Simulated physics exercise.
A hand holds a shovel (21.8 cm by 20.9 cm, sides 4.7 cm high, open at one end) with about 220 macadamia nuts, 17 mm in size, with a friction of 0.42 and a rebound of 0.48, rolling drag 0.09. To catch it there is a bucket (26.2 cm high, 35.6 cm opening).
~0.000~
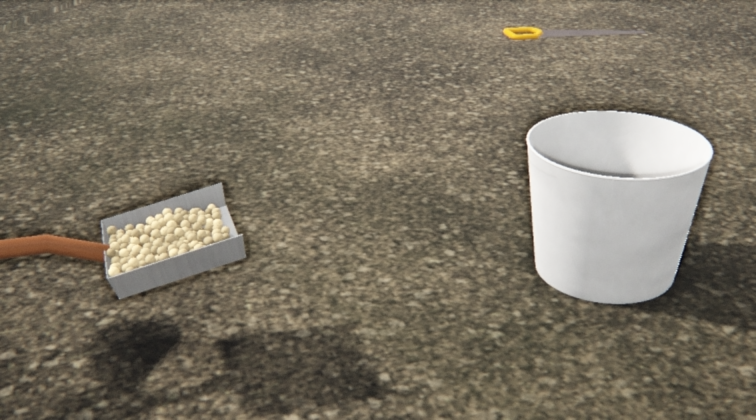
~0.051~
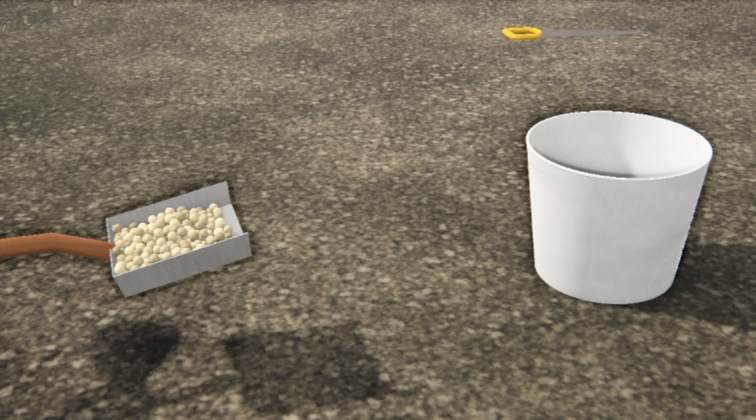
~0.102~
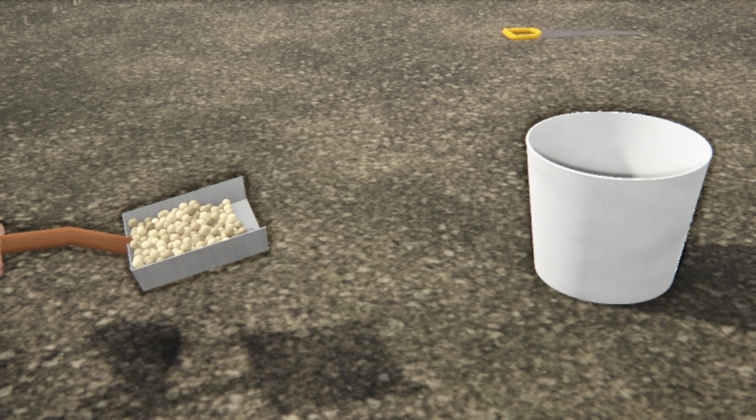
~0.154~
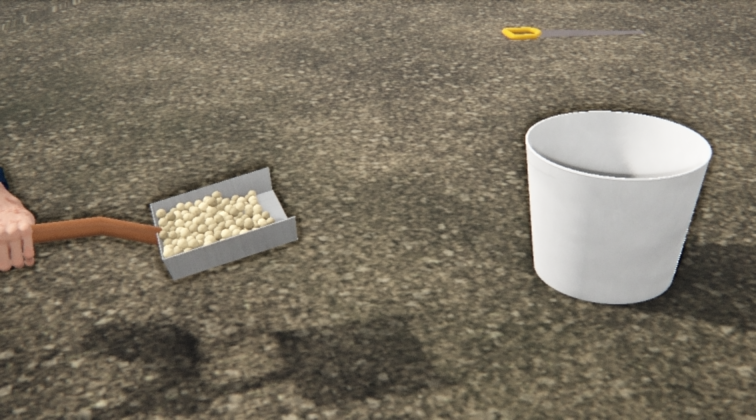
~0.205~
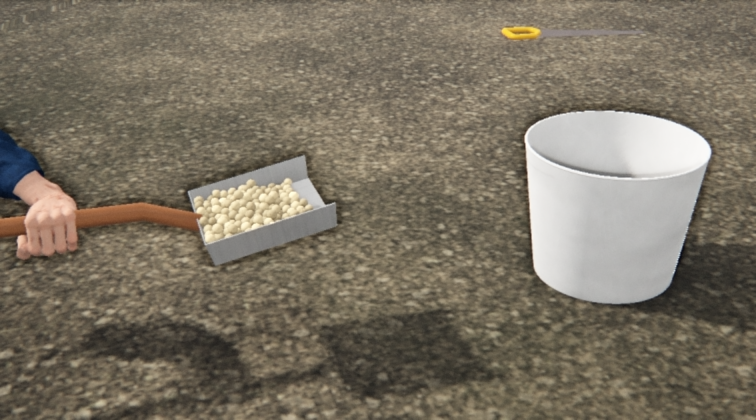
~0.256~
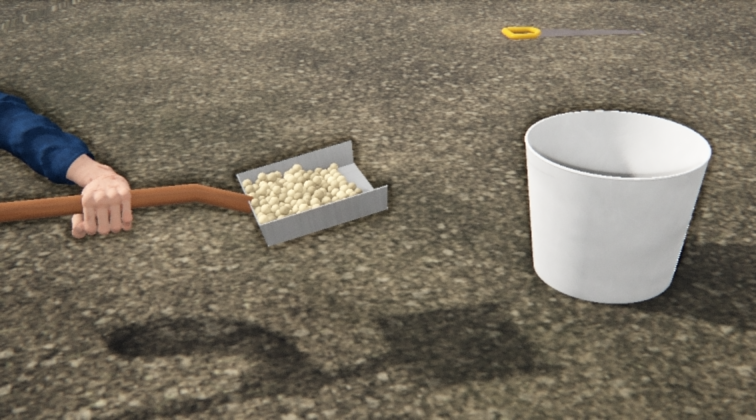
The footage shows a grey shovel loaded with small pale nuts moving rightward and slightly upward over rough ground, as a hand and blue-sleeved arm gripping its brown handle come into view, while a white bucket stands still at right.
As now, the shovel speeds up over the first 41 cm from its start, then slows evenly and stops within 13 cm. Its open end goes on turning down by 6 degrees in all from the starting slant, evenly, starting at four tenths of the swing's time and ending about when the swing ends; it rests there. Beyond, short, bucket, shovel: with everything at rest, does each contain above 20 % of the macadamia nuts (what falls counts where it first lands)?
Ground beyond: Not above; on the ground short of the target's middle: Not above; bucket: Above; shovel: Not above.
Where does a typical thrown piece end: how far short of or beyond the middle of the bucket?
Offset: Approx. 5 cm beyond.
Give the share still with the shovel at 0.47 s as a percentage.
I'd put it near 15 in a hundred.
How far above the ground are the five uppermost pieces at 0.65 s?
I'd estimate close to 30 centimetres.
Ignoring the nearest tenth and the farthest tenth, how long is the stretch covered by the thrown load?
Something like 20 cm, give or take.
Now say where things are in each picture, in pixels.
The first frame shows shovel at (177, 258); tilt 10 degrees; moved 0.0 cm; low side left; open edge at (238, 229); middle of the load at (170, 238); bucket at (618, 142).
The second frame shows shovel at (182, 256); tilt 10 degrees; moved 1.0 cm; low side left; open edge at (244, 227); middle of the load at (173, 236).
The third frame shows shovel at (200, 250); tilt 10 degrees; moved 4.2 cm; low side left; open edge at (260, 222); middle of the load at (180, 230).
The fourth frame shows shovel at (231, 240); tilt 10 degrees; moved 9.5 cm; low side left; open edge at (287, 212); middle of the load at (210, 222).
The fifth frame shows shovel at (272, 226); tilt 10 degrees; moved 16.9 cm; low side left; open edge at (325, 200); middle of the load at (251, 207).
The sixth frame shows shovel at (325, 207); tilt 10 degrees; moved 26.3 cm; low side left; open edge at (373, 184); middle of the load at (299, 189); bucket at (616, 142). It turns about 25 degrees a second.
Then, at 0.37 s, tilt 7 degrees; shovel 100 %; middle of all pieces near (432, 152).
Then, at 0.47 s, tilt 5 degrees; bucket 20 %, shovel 15 %, in the air 65 %; middle of all pieces near (539, 130).
After 0.56 s, tilt 5 degrees; bucket 95 %, in the air 5 %; middle of all pieces near (620, 143).
After 0.65 s, tilt 5 degrees; bucket 100 %; middle of all pieces near (658, 182).
At rest (1.7 s), beyond 0 %, short 0 %, bucket 100 %, shovel 0 %.
